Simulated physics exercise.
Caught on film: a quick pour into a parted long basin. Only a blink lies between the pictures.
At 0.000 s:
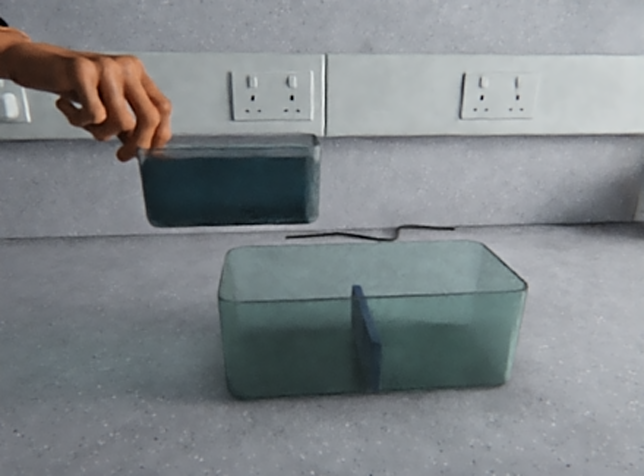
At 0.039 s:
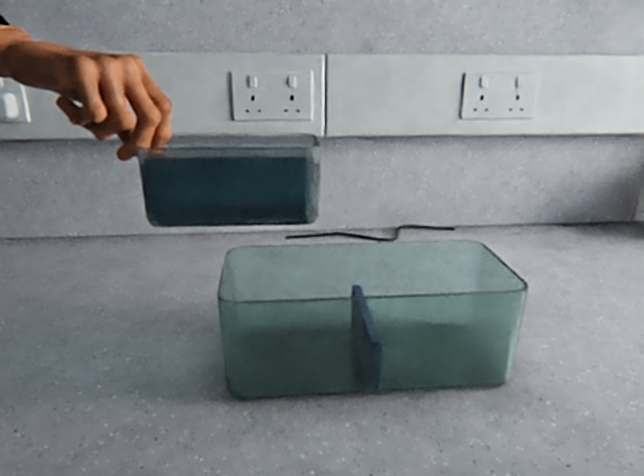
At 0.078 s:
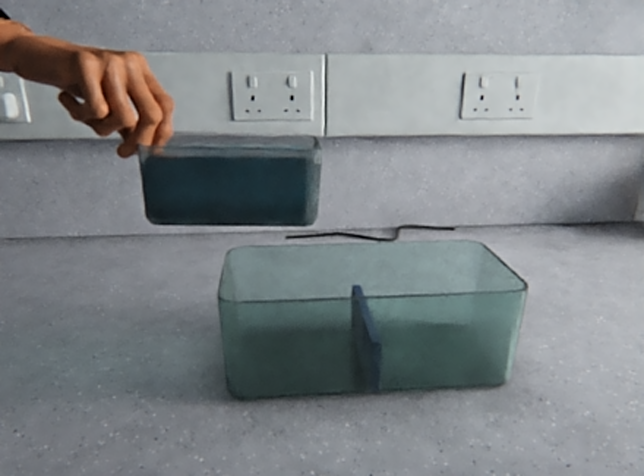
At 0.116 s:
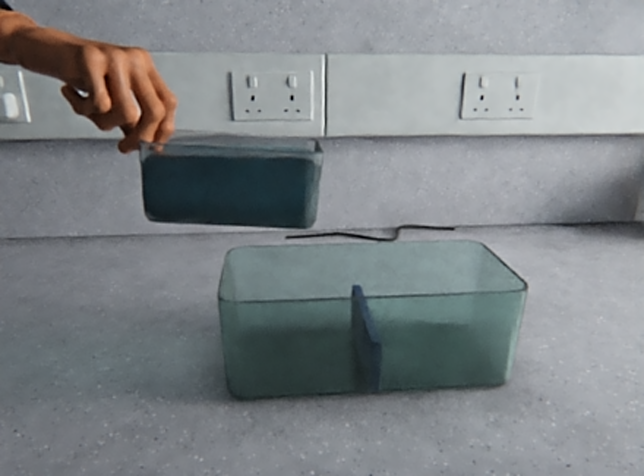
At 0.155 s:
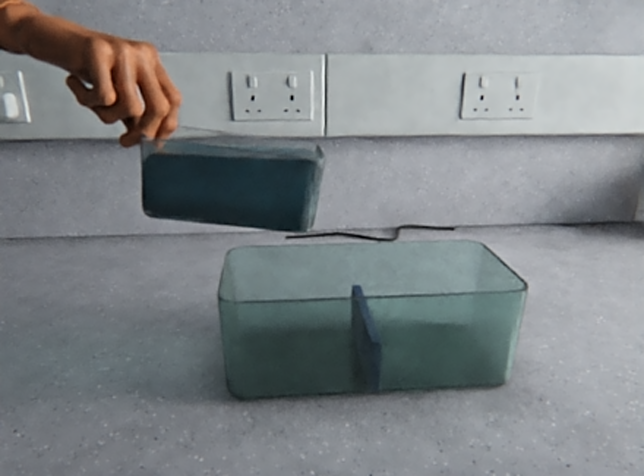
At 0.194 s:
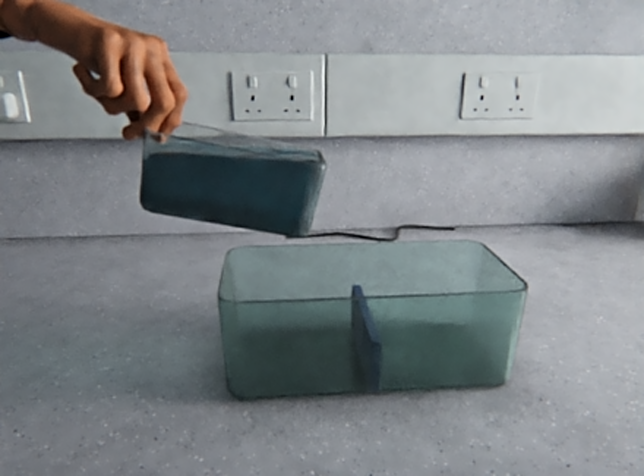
The clip opens on a hand at the left holding a small clear container of dark blue liquid nearly level above a long, greenish see-through basin split by a dark divider. The hand then gradually tilts the container, its right end lowering and its left end rising slightly, while the basin stays still.
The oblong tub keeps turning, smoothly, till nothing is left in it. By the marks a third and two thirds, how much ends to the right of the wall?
It comes to from a third to two thirds.
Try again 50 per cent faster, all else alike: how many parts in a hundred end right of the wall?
Some 30 per cent.
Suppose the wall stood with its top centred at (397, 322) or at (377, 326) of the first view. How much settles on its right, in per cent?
In turn 15 and 40 in a hundred.
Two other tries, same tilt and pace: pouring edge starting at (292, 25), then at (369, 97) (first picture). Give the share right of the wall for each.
The first gives 55 %, the second 80 %.
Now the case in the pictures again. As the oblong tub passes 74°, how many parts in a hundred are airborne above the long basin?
It comes to 35 per cent or so.
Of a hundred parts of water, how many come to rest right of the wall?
Roughly 45 in a hundred.
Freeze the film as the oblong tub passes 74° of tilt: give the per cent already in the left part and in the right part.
Left: 5 %. Right: 20 %.
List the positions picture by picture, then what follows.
The first frame shows tilt 0°; pouring edge (317, 142); surface from (149, 152) to (315, 151); the long basin's rim runs from (224, 274) to (503, 264); the wall's top is at (365, 311).
The second frame shows tilt 1°; pouring edge (317, 143); surface from (150, 153) to (315, 151).
The third frame shows tilt 2°; pouring edge (318, 145); surface from (150, 152) to (315, 152).
The fourth frame shows tilt 4°; pouring edge (320, 148); surface from (151, 151) to (317, 154).
The fifth frame shows tilt 8°; pouring edge (321, 153); surface from (153, 150) to (318, 155).
The sixth frame shows tilt 12°; pouring edge (322, 160); surface from (154, 150) to (320, 156).
A moment on, the oblong tub is tipped part way and 39 per cent is still to pour, 5 is left of the wall and 22 right of it.
Next, the oblong tub is tipped right over and 5 per cent is still to pour, 44 is left of the wall and 46 right of it.
Then the oblong tub is tipped right over and 0 per cent is still to pour, 49 is left of the wall and 47 right of it.
Later the oblong tub is tipped right over and 0 per cent is still to pour, 49 is left of the wall and 47 right of it.
At rest 49 per cent lies left of the wall, 47 right of it and 4 outside.
